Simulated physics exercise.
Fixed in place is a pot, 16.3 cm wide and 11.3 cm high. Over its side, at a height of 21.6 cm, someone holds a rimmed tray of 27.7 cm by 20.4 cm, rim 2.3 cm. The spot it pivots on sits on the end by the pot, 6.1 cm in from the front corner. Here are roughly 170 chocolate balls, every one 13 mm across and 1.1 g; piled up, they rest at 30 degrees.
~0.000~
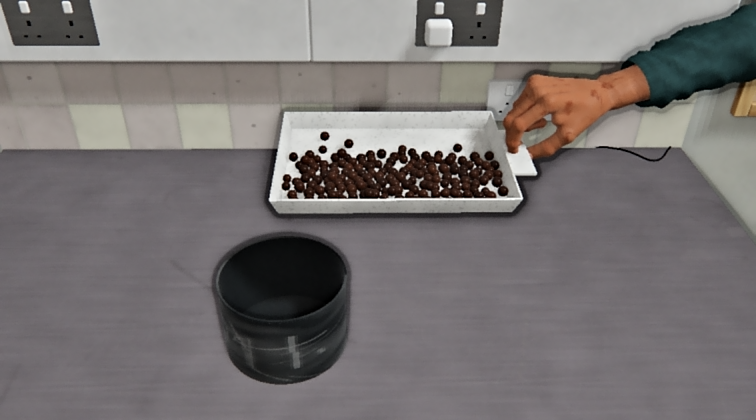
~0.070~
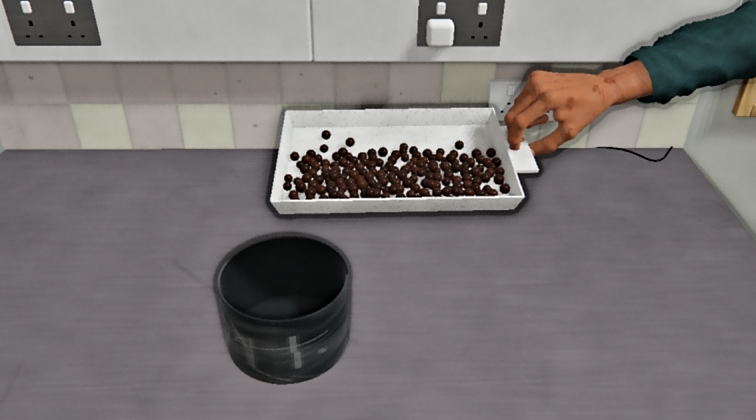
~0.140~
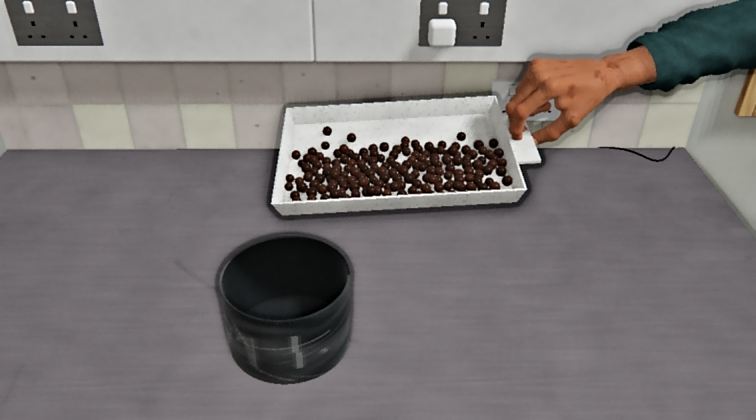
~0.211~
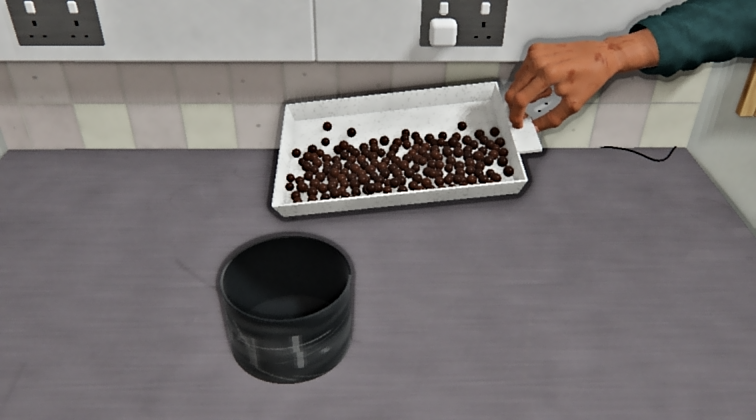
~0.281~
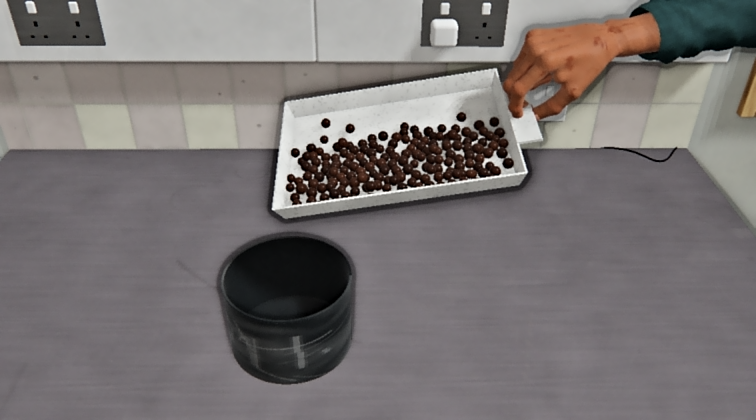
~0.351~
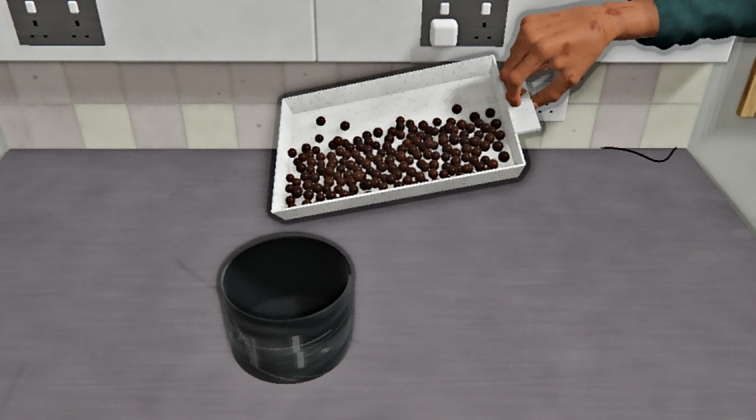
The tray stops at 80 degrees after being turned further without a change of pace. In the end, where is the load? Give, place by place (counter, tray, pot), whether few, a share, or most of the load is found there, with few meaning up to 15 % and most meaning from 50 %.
For the counter I expect few; for the left on the tray I expect few; for the pot I expect most.
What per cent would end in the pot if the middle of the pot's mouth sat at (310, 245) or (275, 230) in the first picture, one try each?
0 and 5 %.
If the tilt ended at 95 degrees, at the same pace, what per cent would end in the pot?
Result: Close to 95 %.
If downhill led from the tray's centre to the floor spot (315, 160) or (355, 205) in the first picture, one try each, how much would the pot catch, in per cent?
That would be close to 15 per cent and then close to 75 per cent.
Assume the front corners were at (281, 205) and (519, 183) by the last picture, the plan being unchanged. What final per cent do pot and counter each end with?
The pot gets 85 and the counter 15.
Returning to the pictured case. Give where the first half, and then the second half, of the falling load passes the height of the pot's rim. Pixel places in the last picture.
I'd mark about (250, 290) for the first half, then (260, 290) for the second.
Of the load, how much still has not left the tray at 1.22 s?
I'd say close to 95 per cent.
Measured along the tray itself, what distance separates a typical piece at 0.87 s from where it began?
Around 2 centimetres.
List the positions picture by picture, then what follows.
The first frame shows tray tilt 0 degrees, front corners at (278, 196) and (514, 195); middle of the pieces at (390, 179); pot at (282, 276).
The second frame shows tray tilt 1 degrees, front corners at (279, 197) and (516, 193); middle of the pieces at (391, 178).
The third frame shows tray tilt 5 degrees, front corners at (280, 199) and (518, 185), lowest corner left front; middle of the pieces at (392, 174).
The fourth frame shows tray tilt 9 degrees, front corners at (280, 201) and (518, 177), lowest corner left front; middle of the pieces at (393, 169).
The fifth frame shows tray tilt 13 degrees, front corners at (280, 204) and (518, 169), lowest corner left front; middle of the pieces at (392, 165).
The sixth frame shows tray tilt 17 degrees, front corners at (279, 206) and (516, 161), lowest corner left front; middle of the pieces at (390, 161); pot at (286, 275). The tray's pace is about 55 degrees a second.
After 0.87 s, tilt 46 degrees; the tray holds 100 %, the pot 0 %.
After 1.22 s, tilt 67 degrees; the tray holds 95 %, the pot 0 %.
After 1.66 s, tilt 80 degrees; the tray holds 10 %, the pot 75 %.
By 2.7 s all is still; counter 5 %, tray 0 %, pot 95 %.
